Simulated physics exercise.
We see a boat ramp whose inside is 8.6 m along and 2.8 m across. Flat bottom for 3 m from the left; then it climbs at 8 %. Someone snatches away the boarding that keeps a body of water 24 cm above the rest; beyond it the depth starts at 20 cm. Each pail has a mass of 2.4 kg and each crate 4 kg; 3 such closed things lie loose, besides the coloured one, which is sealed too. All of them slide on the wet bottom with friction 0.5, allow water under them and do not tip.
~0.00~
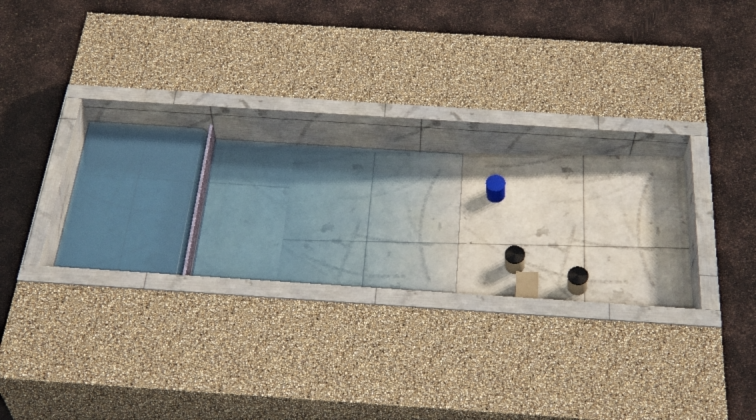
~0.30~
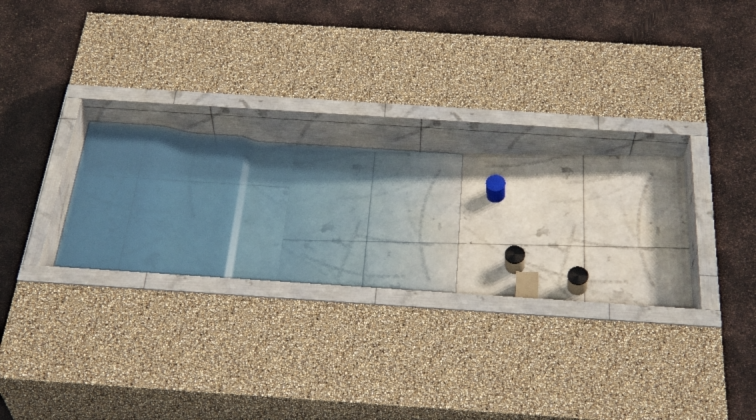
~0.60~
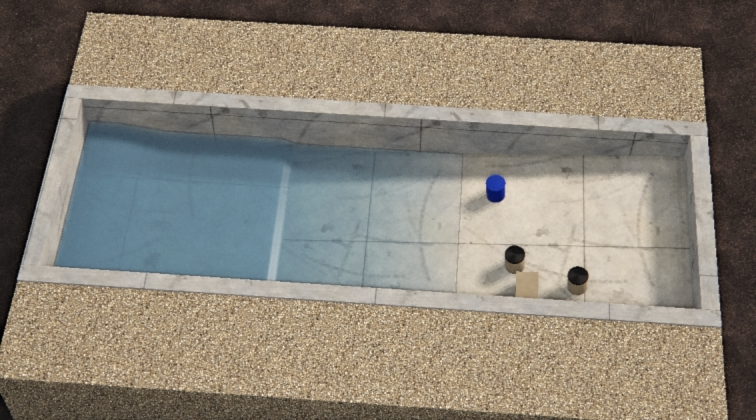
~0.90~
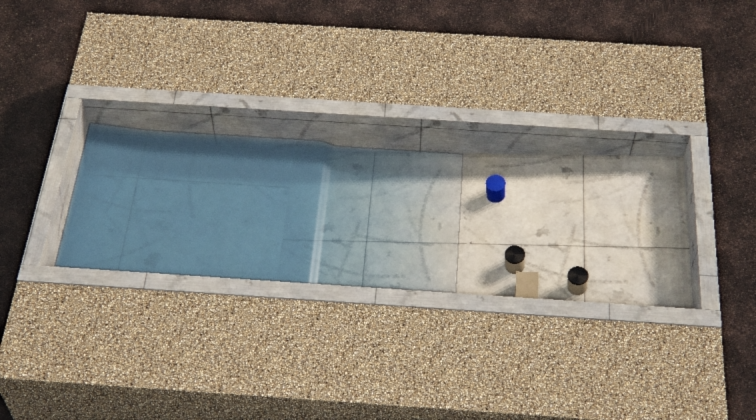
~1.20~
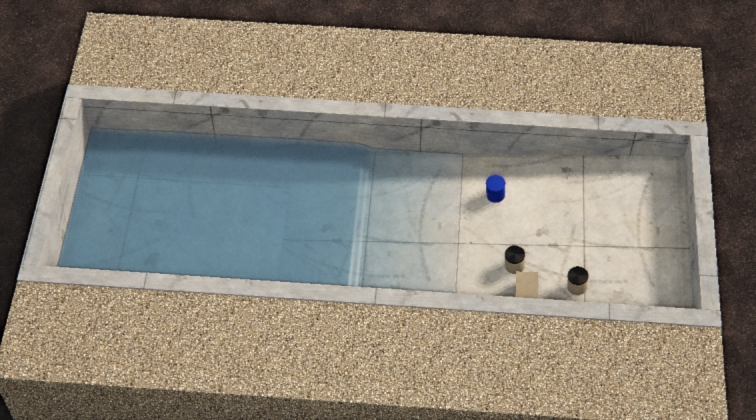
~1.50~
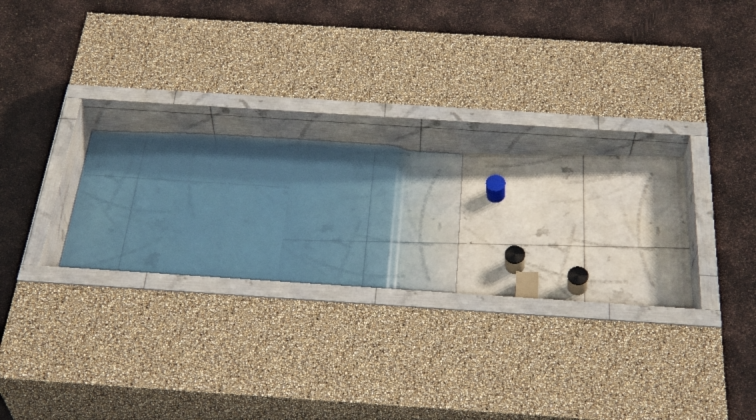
A long stone-walled basin held deeper water behind a board at its left; the board vanished and a low wave rolled rightward across the shallows, while the blue pail and the other objects stayed still.
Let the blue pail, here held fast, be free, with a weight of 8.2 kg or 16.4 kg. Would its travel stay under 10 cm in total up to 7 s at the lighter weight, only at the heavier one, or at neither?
Only the heavy choice works.
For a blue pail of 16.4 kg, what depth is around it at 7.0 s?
Depth: Approx. 7 cm.
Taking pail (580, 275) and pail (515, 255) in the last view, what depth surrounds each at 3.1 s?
About 1 and 4 cm.
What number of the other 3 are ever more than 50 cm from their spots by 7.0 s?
Tally: 3.
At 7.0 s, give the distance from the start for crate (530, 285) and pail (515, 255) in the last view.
Net displacement, in order: 80 cm; 100 cm.
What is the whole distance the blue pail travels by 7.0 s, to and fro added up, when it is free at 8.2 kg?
Total path: Approx. 50 cm.
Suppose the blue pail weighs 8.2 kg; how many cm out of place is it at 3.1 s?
Roughly 20 cm.
After 2.1 s the blue pail would be 0 cm from its start with 8.2 kg and 0 cm from its start with 16.4 kg; 0 cm of water round it then.
After 3.1 s the blue pail would be 22 cm from its start with 8.2 kg and 0 cm from its start with 16.4 kg; 8 cm of water round it then.
After 4.9 s the blue pail would be 35 cm from its start with 8.2 kg and 0 cm from its start with 16.4 kg; 8 cm of water round it then.
After 7.0 s the blue pail would be 23 cm from its start with 8.2 kg and 0 cm from its start with 16.4 kg; 7 cm of water round it then.
